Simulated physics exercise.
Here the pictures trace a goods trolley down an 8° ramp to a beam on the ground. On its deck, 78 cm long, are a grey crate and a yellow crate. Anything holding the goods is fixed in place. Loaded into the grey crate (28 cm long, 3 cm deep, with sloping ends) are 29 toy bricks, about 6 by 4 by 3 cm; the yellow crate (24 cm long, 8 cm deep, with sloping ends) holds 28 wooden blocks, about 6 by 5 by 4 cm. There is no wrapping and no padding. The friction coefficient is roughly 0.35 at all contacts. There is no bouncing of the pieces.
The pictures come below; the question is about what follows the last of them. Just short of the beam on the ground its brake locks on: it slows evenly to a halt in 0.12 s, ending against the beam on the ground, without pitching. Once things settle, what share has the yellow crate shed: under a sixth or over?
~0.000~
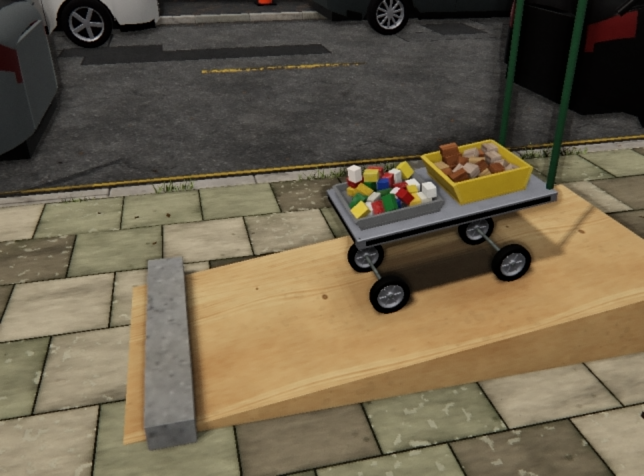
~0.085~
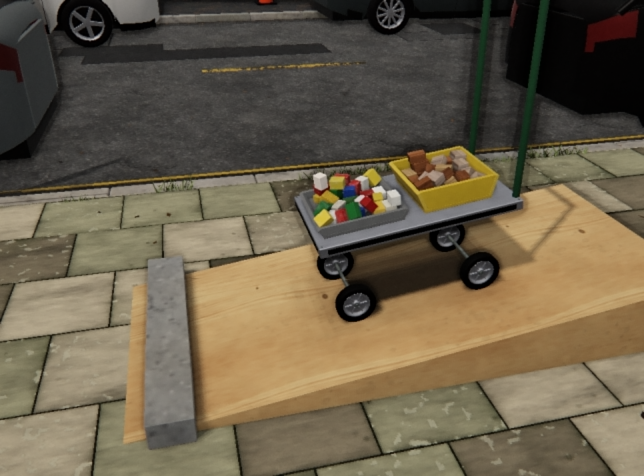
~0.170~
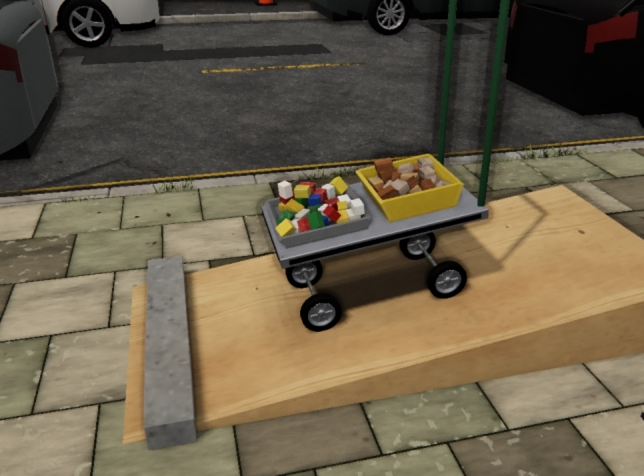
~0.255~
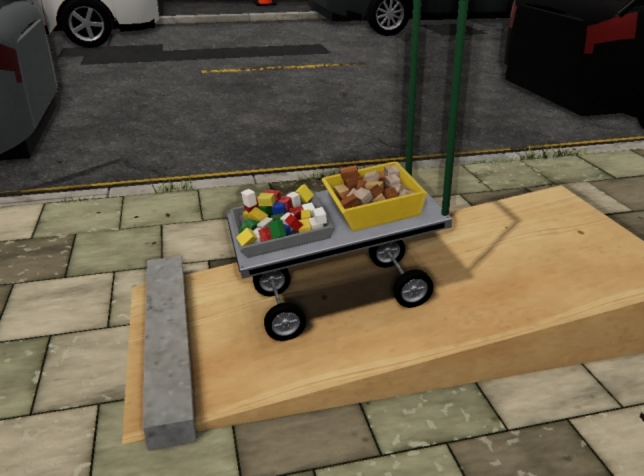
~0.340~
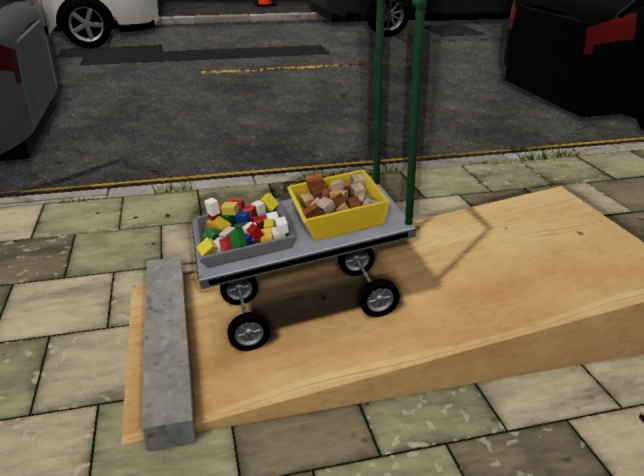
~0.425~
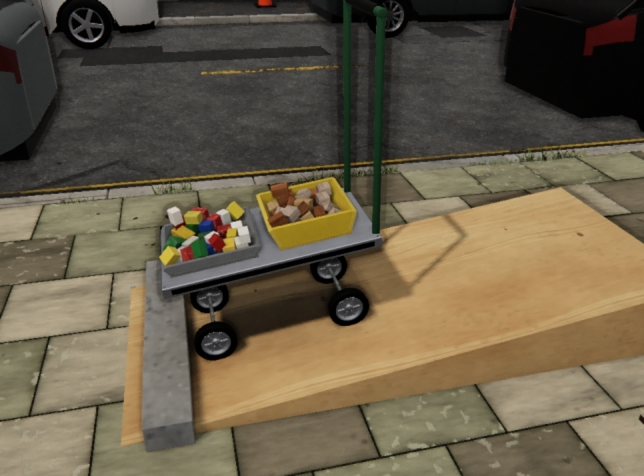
Watching this, I'd say the loss never reaches a sixth.
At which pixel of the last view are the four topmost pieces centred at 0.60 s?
I'd put it somewhere around (264, 187).
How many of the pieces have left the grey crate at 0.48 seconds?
Count for the grey crate: Roughly 0.
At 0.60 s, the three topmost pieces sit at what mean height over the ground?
About 66 cm.
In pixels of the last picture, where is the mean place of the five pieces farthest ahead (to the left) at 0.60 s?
They are centred near (123, 255).
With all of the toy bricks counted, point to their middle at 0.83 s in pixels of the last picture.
Centre: Around (172, 246) px.
After 0.48 s, grey crate 29 in, 0 out and yellow crate 28 in, 0 out.
After 0.60 s, grey crate 21 in, 8 out and yellow crate 27 in, 1 out.
After 0.83 s, grey crate 19 in, 10 out and yellow crate 26 in, 2 out.
Final count (at 1.33 s), grey crate 19 in, 10 out and yellow crate 26 in, 2 out. Asked share, 2 of 28, 7 per cent.
